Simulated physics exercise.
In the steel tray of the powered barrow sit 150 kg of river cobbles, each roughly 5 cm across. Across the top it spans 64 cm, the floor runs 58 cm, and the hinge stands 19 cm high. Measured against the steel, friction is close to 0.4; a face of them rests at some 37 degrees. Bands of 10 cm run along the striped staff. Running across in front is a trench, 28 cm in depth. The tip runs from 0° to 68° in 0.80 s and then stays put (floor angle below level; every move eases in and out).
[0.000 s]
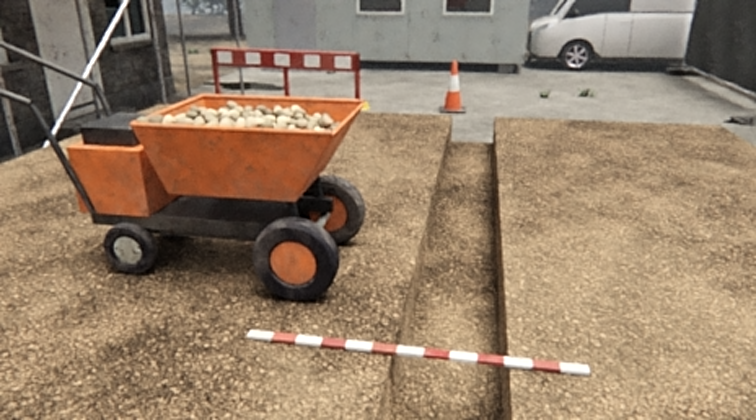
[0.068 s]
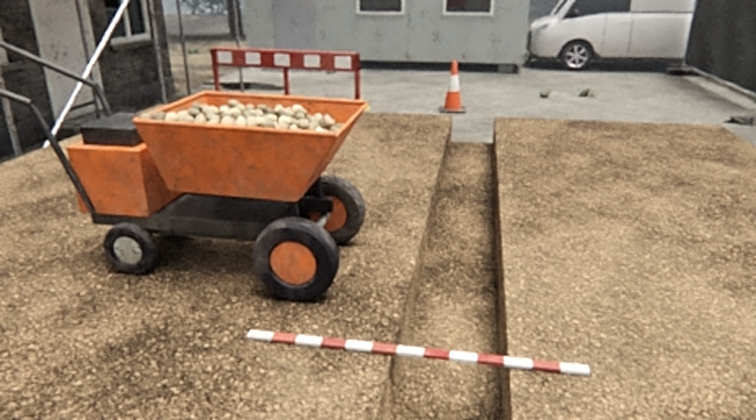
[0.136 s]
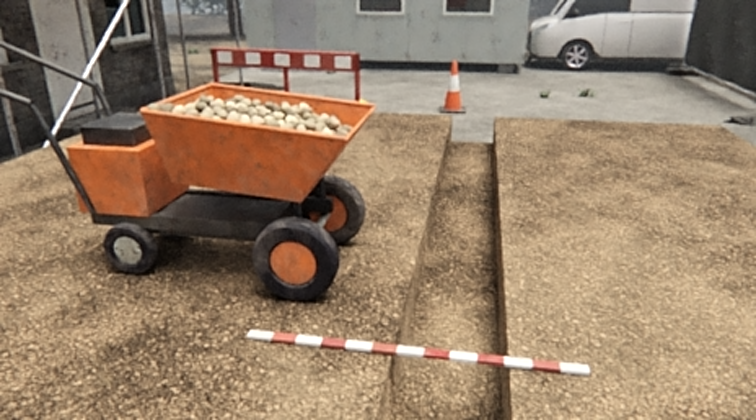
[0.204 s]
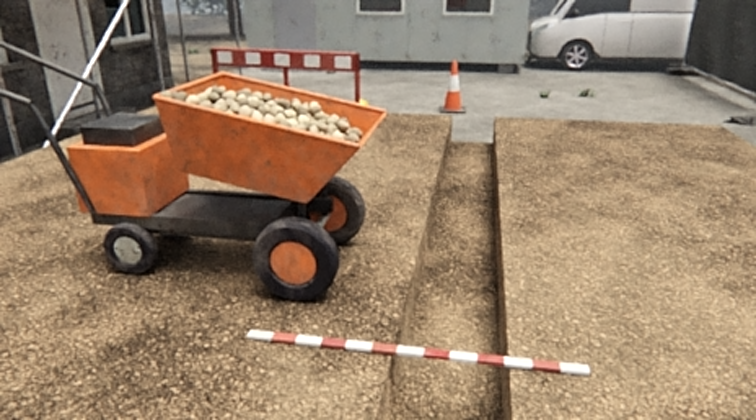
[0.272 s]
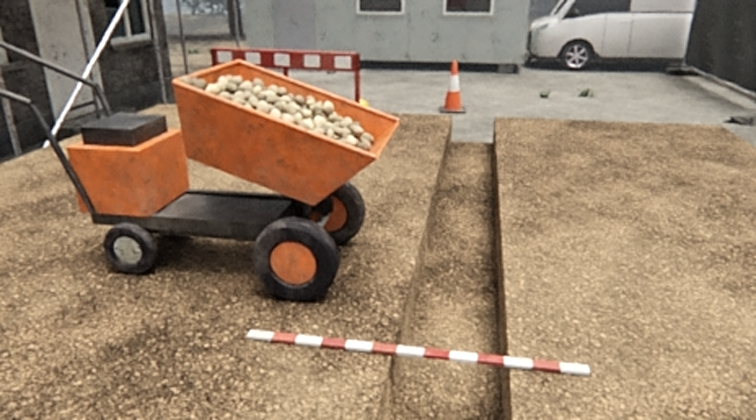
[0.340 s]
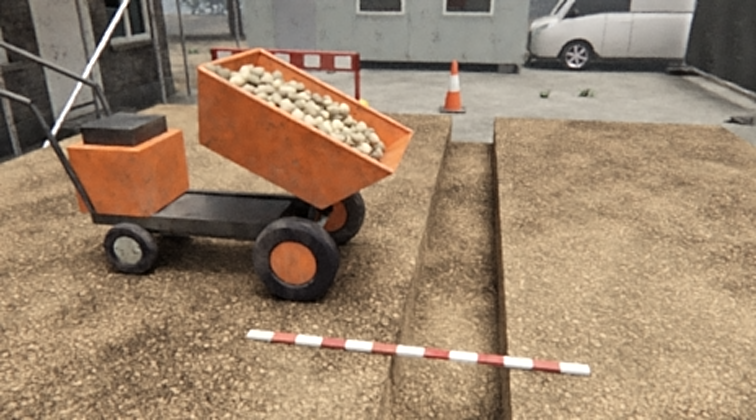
On a gravelly yard with a narrow trench and a red-and-white striped staff, the orange tray of a powered barrow, loaded with pale cobbles, tilts steadily toward the right, its rear rising while the wheels stay still.
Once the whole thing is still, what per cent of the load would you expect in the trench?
I would expect about 61 per cent.
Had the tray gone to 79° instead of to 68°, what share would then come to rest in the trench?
Close to 80 per cent then.
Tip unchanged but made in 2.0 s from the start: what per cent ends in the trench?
Around 80 per cent would end in the trench.
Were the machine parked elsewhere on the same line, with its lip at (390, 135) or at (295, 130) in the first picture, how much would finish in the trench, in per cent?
I'd say some 25 per cent and some 80 per cent.
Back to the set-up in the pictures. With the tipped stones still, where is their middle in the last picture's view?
I'd point to around (479, 315).
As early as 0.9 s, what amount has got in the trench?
By that moment, roughly 25 per cent of the load.
After 0.6 s the floor is at 57°; 100 % in the tray; the foremost stones are at (423, 205).
After 0.9 s the floor is at 68°; 74 % in the tray, 23 % in the trench, 3 % past the trench; the foremost stones are at (521, 278).
After 1.2 s the floor is at 68°; 39 % in the tray, 36 % in the trench, 25 % past the trench; the foremost stones are at (680, 296).
After 3.2 s the floor is at 68°; 14 % in the tray, 61 % in the trench, 25 % past the trench; the foremost stones are past the picture's edge.
